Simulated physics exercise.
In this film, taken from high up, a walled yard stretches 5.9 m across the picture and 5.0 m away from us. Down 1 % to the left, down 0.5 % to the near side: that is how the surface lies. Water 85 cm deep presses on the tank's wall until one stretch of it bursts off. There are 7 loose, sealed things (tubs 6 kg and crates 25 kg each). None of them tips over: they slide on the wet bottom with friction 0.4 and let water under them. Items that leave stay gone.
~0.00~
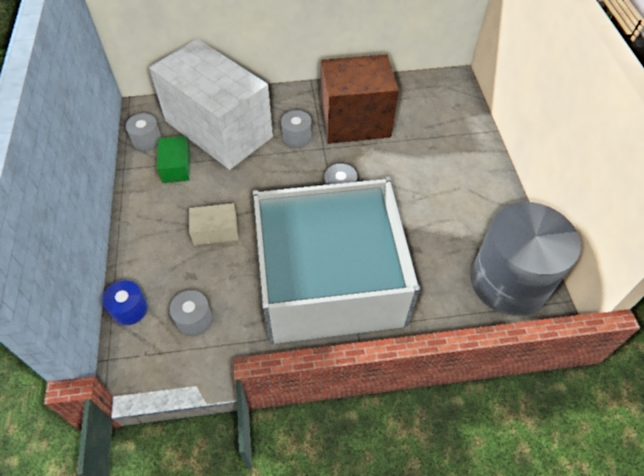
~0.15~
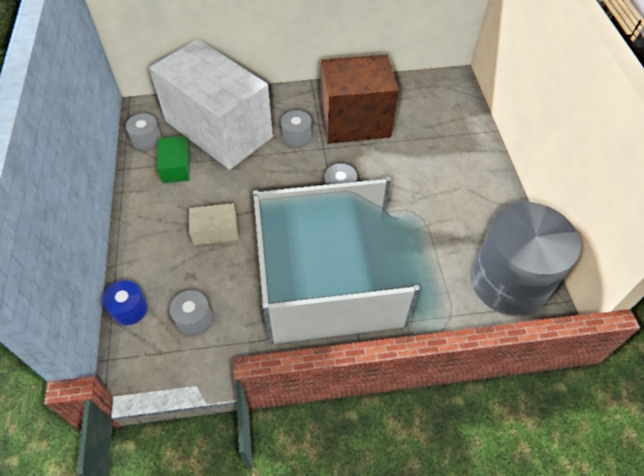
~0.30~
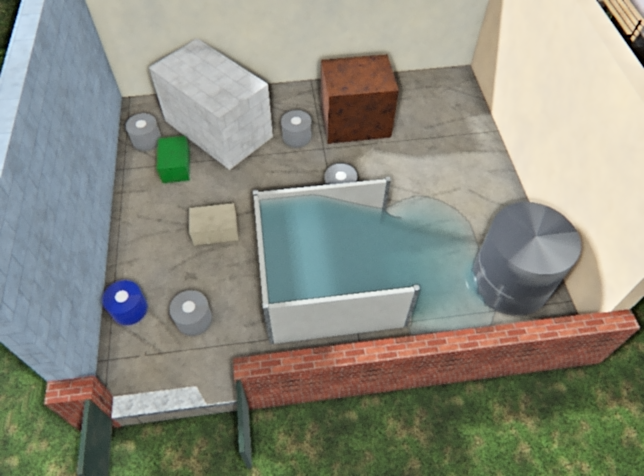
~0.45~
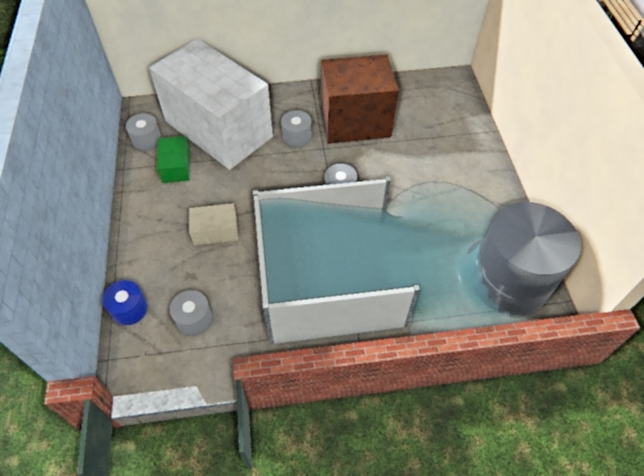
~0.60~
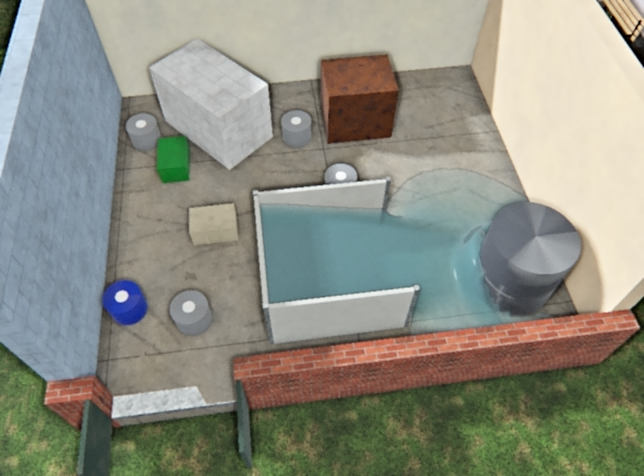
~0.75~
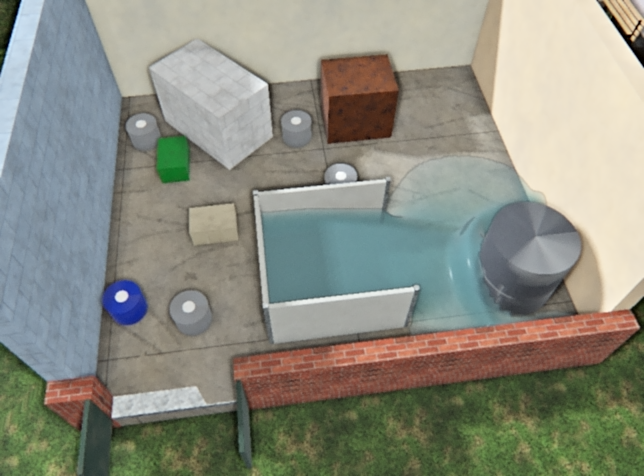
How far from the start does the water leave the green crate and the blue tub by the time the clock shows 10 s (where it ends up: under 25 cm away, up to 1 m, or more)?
Result: The green crate barely stirs; the blue tub glides a long stretch.
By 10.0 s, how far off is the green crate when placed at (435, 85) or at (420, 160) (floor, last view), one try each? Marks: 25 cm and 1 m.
Try one, it is swept a long way; try two, it is swept a long way.
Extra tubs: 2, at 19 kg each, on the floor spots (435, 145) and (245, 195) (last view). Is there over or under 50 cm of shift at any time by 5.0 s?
As asked, in order: Clear of the mark; shy of the mark.
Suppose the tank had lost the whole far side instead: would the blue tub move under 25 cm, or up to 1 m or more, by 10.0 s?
The blue tub is swept a long way.
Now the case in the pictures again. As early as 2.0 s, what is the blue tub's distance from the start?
About 0 cm.
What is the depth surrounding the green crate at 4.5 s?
Close to 0 centimetres.
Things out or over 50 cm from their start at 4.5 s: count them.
The number comes to 0.
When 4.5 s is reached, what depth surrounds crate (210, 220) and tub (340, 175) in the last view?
About 0 and 2 cm.
After 2.0 s the green crate is near (172, 152), 0.0 m from its start, aground; the blue tub is near (122, 296), 0.0 m from its start, aground; 0 of 7 are out; 0 afloat.
After 4.5 s the green crate is near (172, 152), 0.0 m from its start, aground; the blue tub is near (150, 276), 0.4 m from its start, aground; 0 of 7 are out; 0 afloat.
After 7.0 s the green crate is near (172, 152), 0.0 m from its start, aground; the blue tub is near (151, 277), 0.4 m from its start, aground; 0 of 7 are out; 2 afloat.
After 10.0 s the green crate is near (170, 152), 0.0 m from its start, aground; the blue tub has gone out; 2 of 7 are out; 3 afloat.
